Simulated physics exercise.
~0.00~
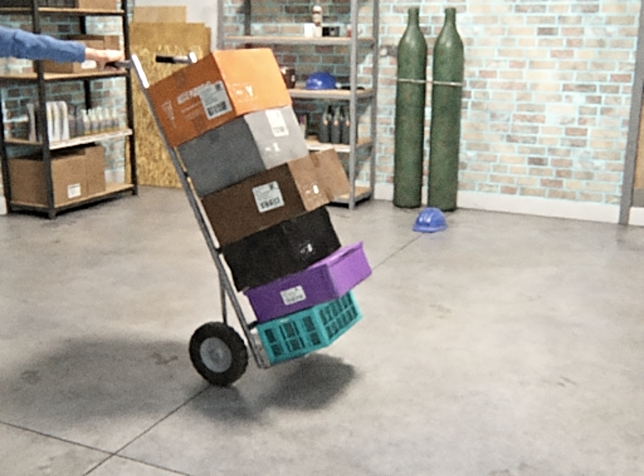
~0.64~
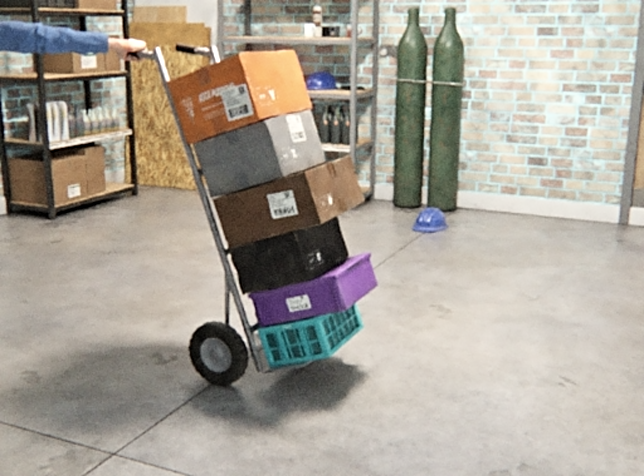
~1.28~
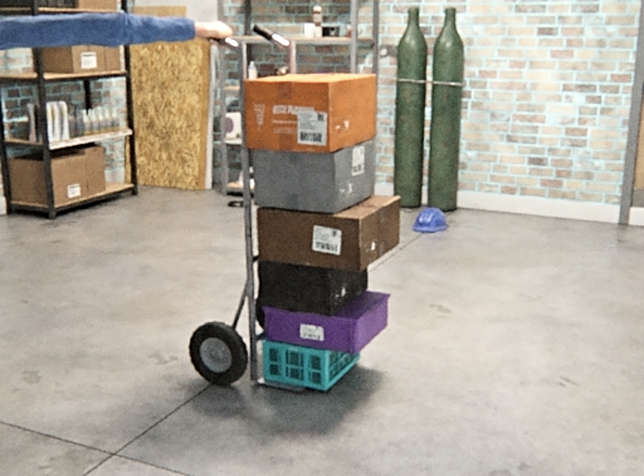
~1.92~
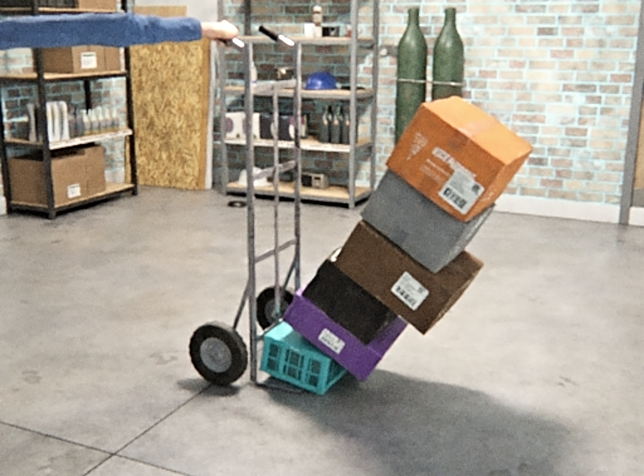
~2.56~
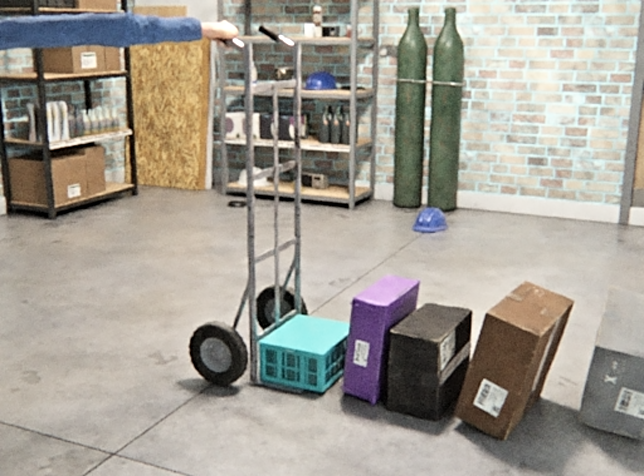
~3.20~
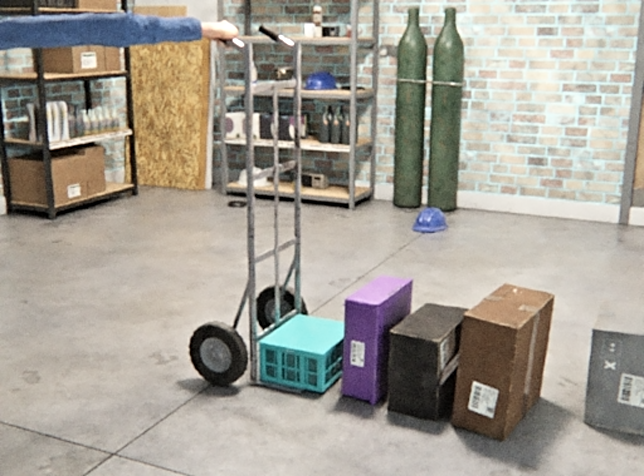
A blue-sleeved arm swinging a loaded sack truck upright, its stacked boxes toppling right across the floor, leaving the turquoise crate beside it.
